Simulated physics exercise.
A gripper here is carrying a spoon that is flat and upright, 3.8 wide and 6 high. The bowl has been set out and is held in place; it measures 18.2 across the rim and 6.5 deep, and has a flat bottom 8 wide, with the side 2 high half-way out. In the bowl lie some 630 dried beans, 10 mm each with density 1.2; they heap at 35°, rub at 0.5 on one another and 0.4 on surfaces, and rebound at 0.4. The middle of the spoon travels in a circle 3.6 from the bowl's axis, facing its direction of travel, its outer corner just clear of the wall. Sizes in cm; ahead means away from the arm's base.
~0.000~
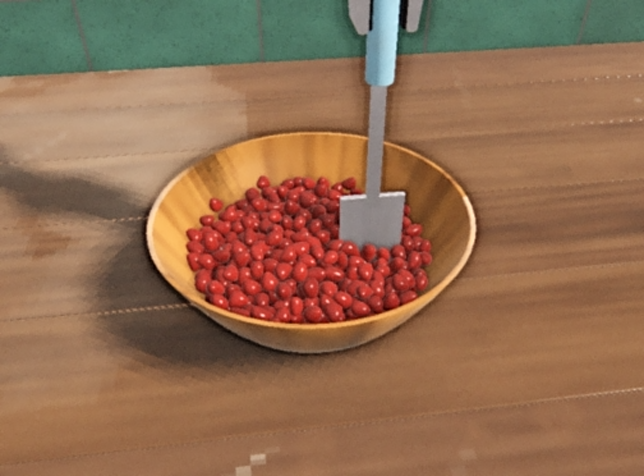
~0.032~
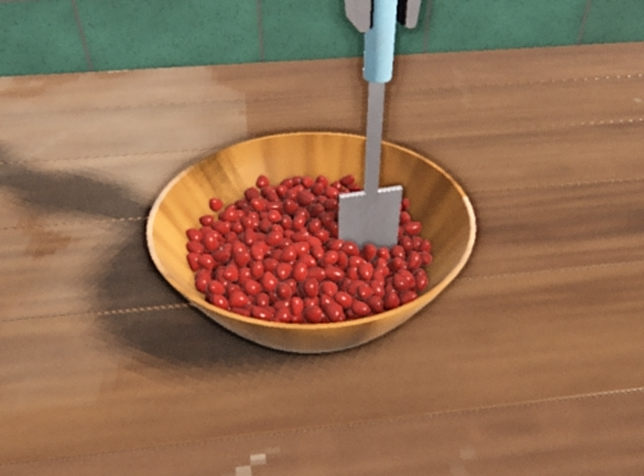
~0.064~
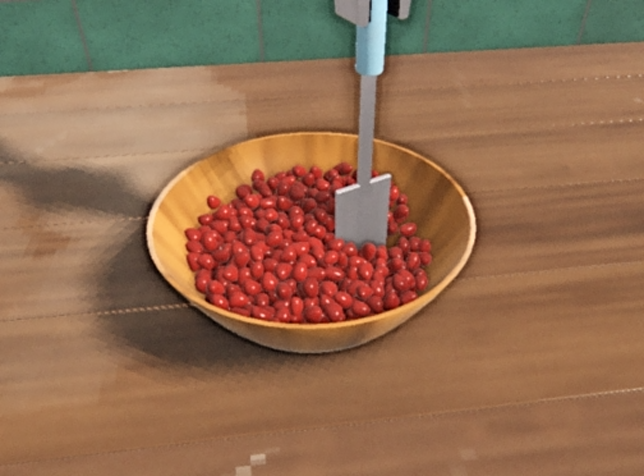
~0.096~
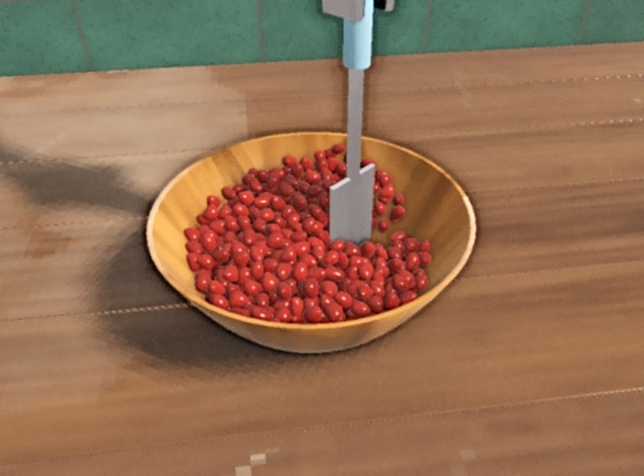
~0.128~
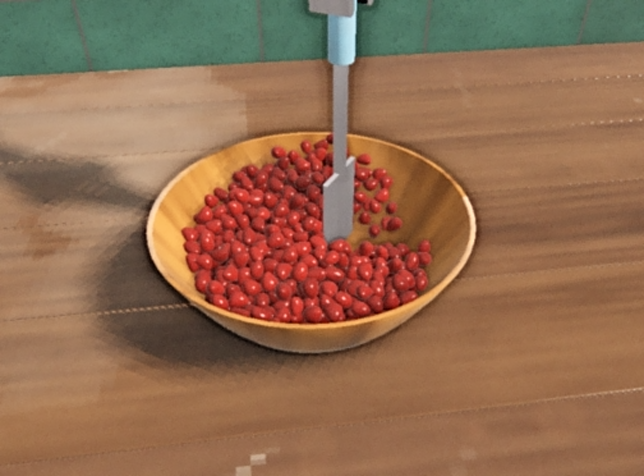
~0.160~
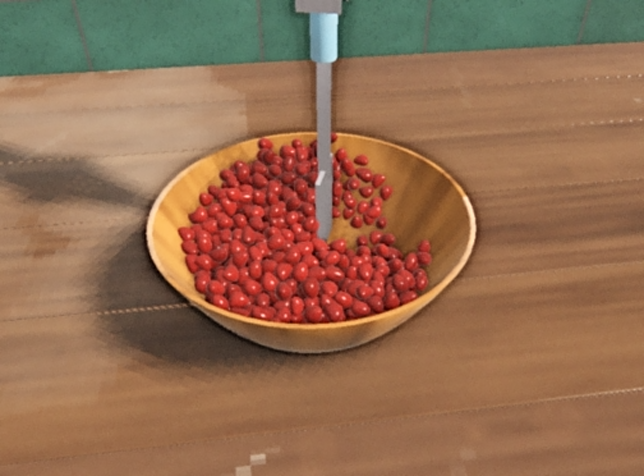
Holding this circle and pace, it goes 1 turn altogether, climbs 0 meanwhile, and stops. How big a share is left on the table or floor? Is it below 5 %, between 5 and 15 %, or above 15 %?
Between 5 and 15 %.
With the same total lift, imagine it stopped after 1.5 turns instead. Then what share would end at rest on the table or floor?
It would be around 10 per cent.
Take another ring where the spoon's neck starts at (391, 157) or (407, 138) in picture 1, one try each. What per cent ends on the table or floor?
15 and 15 per cent.
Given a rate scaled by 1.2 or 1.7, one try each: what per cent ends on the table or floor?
It would be some 10 and 20 percent respectively.
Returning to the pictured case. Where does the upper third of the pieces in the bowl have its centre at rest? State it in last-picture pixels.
In the final view it lies around (372, 201).
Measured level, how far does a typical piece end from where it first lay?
I'd put it at roughly 6 centimetres.
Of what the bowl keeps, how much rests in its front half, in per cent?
It comes to near 40 percent.
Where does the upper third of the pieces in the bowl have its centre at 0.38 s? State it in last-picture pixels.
Roughly pixel (236, 262).
After 0.38 s, 182° round, highest piece 9 above the table; 623 in the bowl, 3 on the table or floor, 4 in flight or on the tool.
After 0.60 s, 294° round, highest piece 9 above the table; 602 in the bowl, 21 on the table or floor, 7 in flight or on the tool.
After 0.91 s, 0° round, highest piece 8 above the table; 582 in the bowl, 47 on the table or floor, 1 in flight or on the tool.
After 1.61 s, 0° round, highest piece 8 above the table; 582 in the bowl, 48 on the table or floor.
At rest, 582 in the bowl, 48 on the table or floor. That is 8 % on the table or floor.
